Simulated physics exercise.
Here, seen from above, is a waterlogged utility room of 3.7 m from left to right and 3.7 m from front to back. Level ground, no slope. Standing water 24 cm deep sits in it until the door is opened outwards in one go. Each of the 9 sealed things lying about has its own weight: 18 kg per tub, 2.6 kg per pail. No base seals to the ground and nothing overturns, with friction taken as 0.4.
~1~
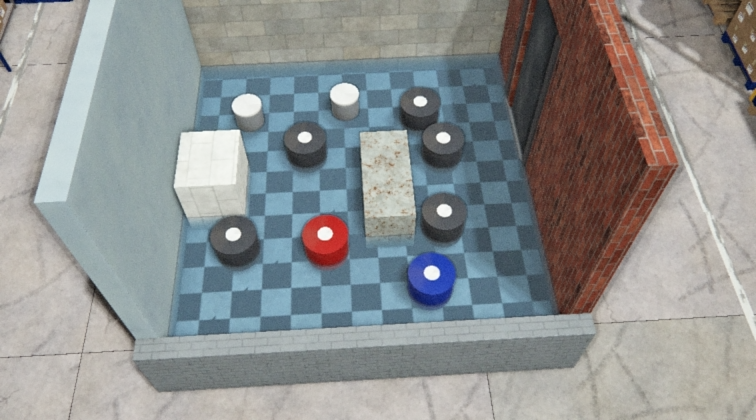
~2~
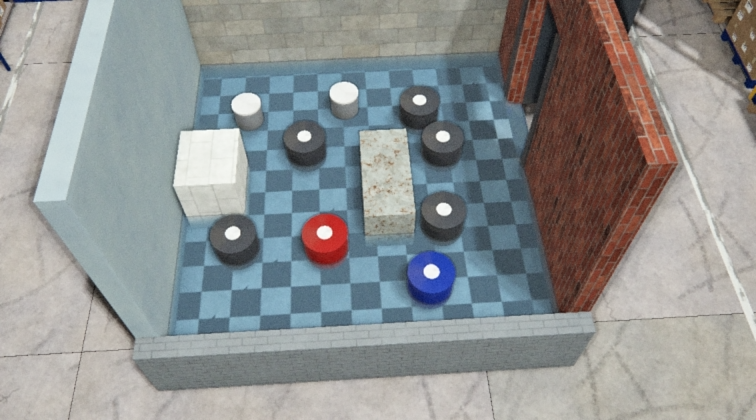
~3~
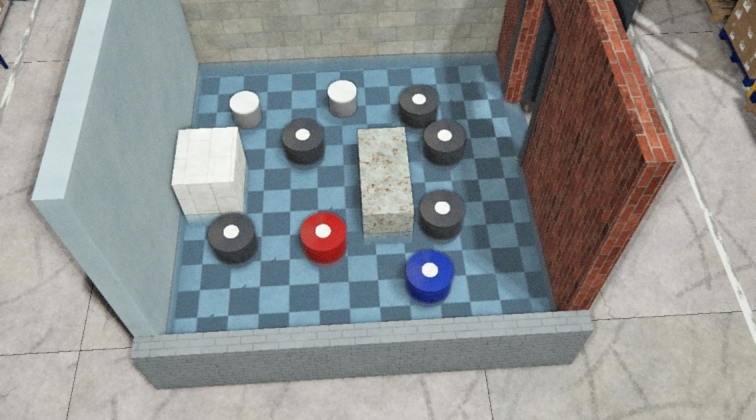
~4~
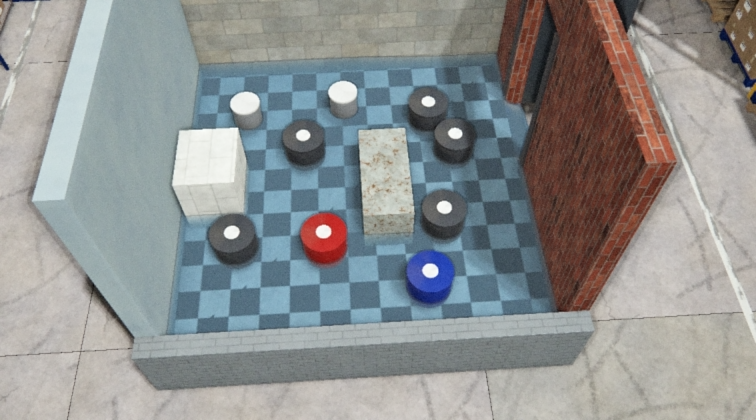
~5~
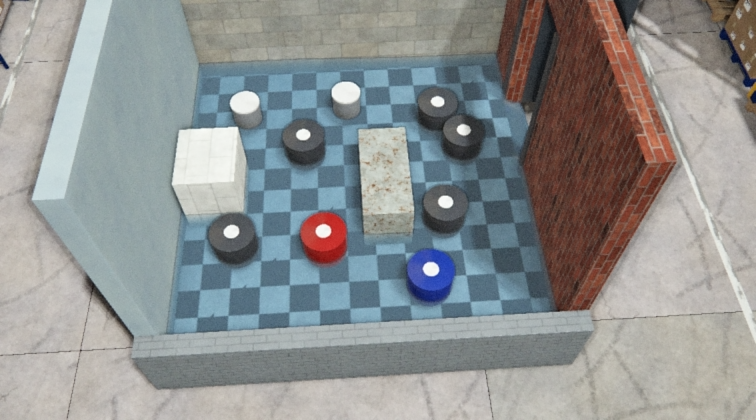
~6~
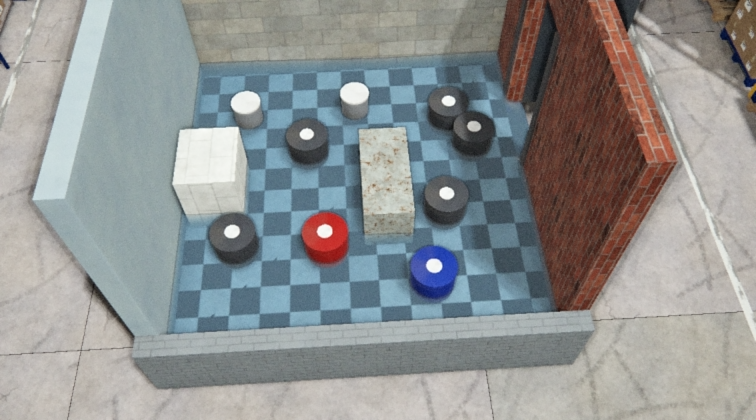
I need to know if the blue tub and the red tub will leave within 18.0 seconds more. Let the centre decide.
My call: The blue tub slips out, the red tub stays put.
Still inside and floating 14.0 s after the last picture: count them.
At that instant the tally stands at 3.
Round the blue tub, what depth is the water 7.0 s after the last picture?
Depth: About 15 cm.
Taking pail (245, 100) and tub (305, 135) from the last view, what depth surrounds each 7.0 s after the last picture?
Roughly 16 and 15 cm.
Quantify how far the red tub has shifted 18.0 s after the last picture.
I'd estimate some 150 centimetres.
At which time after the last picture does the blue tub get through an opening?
9.0 s or so.
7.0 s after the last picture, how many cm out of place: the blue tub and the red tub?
Close to 140 cm for the first and 60 cm for the second.
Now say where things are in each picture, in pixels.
The blue tub at (432, 273) floats; the red tub at (325, 234) floats; 24 cm deep round most things; 0 of 9 have shifted, in the first picture.
The blue tub at (431, 272), afloat; the red tub at (325, 233), afloat; 24 cm deep round most things; 0 of 9 have shifted, in the second picture.
The blue tub at (430, 270) floats; the red tub at (323, 231) floats; about 2900 L in view; 0 of 9 have shifted, in the third picture.
The blue tub at (430, 271) floats; the red tub at (324, 232) floats; about 2850 L in view; 2 of 9 have shifted, in the fourth picture.
The blue tub at (431, 269) floats; the red tub at (324, 231) floats; about 2790 L in view; 3 of 9 have shifted, in the fifth picture.
The blue tub at (434, 266) floats, 7 cm from its start; the red tub at (325, 232), afloat; 22 cm deep round most things; 5 of 9 have shifted, in the sixth picture.
Then, 2.0 s after the last picture the blue tub is near (466, 245), 0.5 m from its start, afloat; the red tub is near (349, 238), 0.3 m from its start, afloat; 2 of 9 are out; 7 afloat.
Then, 7.0 s after the last picture the blue tub is near (487, 173), 1.4 m from its start, afloat; the red tub is near (372, 268), 0.6 m from its start, afloat; 4 of 9 are out; 5 afloat.
Then, 14.0 s after the last picture the blue tub has gone out; the red tub is near (458, 261), 1.3 m from its start, afloat; 6 of 9 are out; 3 afloat.
Then, 18.0 s after the last picture the blue tub has gone out; the red tub is near (489, 233), 1.6 m from its start, aground; 6 of 9 are out; 1 afloat.
